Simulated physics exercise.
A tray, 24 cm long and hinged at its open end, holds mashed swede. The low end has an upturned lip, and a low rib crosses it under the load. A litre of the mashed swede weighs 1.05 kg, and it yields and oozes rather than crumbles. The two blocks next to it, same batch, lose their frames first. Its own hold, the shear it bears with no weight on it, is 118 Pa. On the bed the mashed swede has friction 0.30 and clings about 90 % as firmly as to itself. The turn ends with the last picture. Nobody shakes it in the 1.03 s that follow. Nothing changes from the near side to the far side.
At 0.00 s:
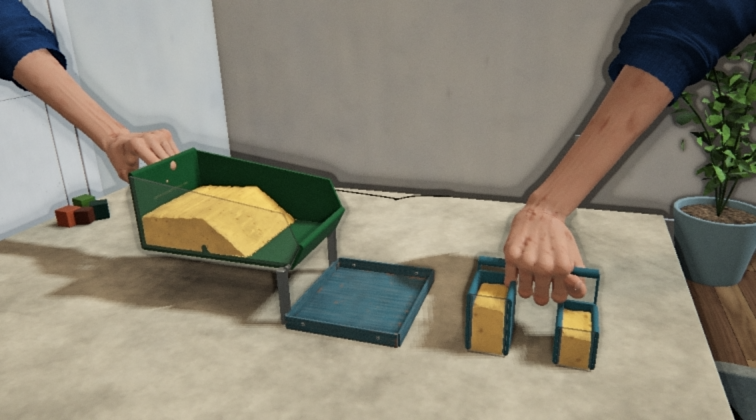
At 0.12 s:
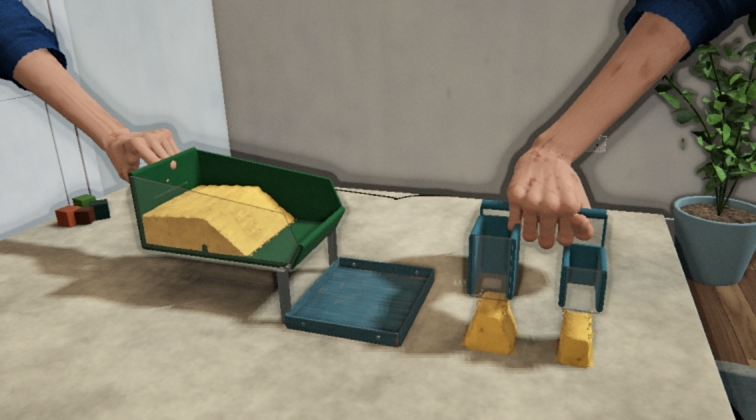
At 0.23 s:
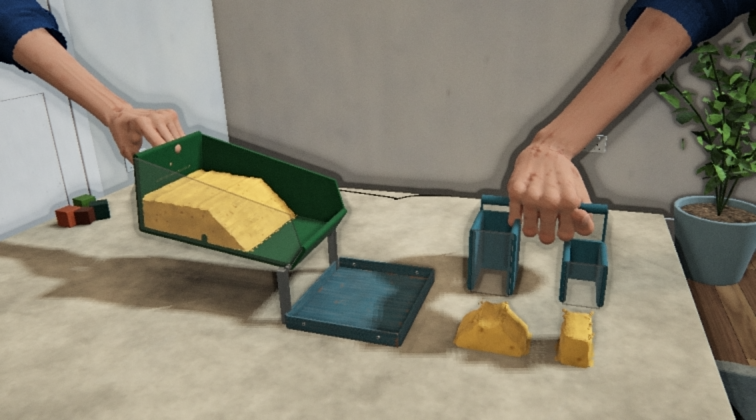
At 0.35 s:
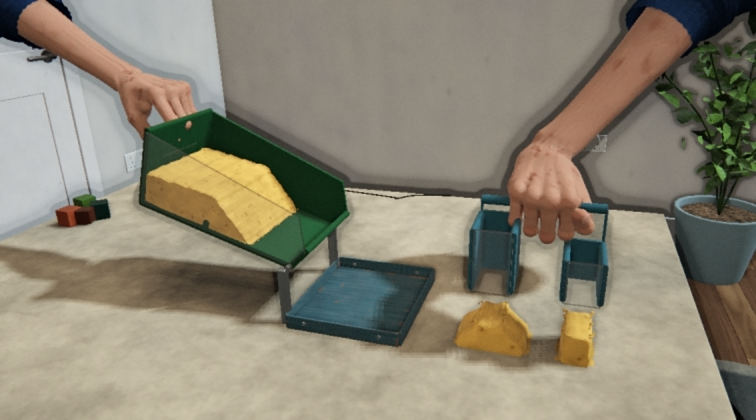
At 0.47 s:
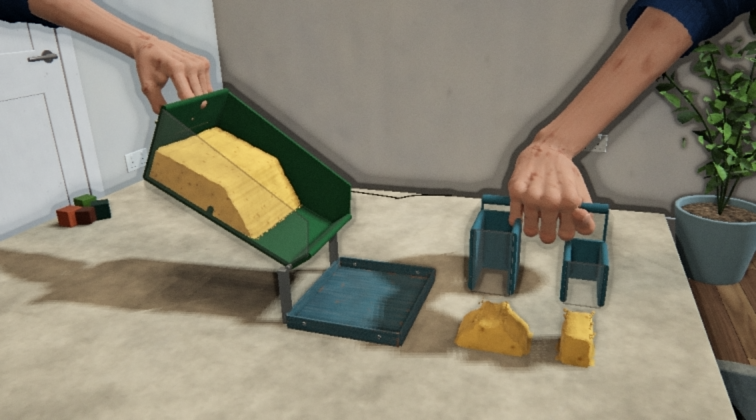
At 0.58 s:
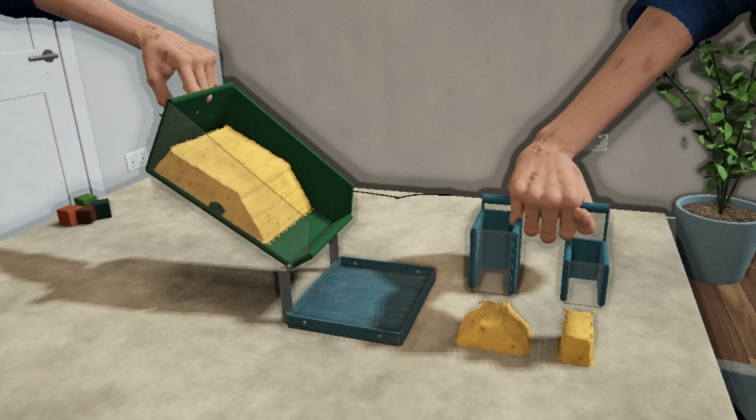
Two blue holders rose in a hand, leaving two yellow blocks, the left one slumping wide; then another hand raised the green tray's left end and its yellow load slid slightly downslope.
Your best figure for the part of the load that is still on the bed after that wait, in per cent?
Close to 89 per cent.
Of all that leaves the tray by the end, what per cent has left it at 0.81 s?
Some 0 per cent.
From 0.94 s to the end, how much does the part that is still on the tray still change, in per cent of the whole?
Some 6 per cent.
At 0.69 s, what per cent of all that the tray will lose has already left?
Some 0 per cent.
After 0.69 s, the tilt is 30 degrees and 100 % is on the bed.
After 0.81 s, the tilt is 30 degrees and 100 % is on the bed.
After 0.94 s, the tilt is 30 degrees and 95 % is on the bed.
After 1.06 s, the tilt is 30 degrees and 89 % is on the bed.
After 1.58 s, at the end, the tilt is 30 degrees and 89 % is on the bed.
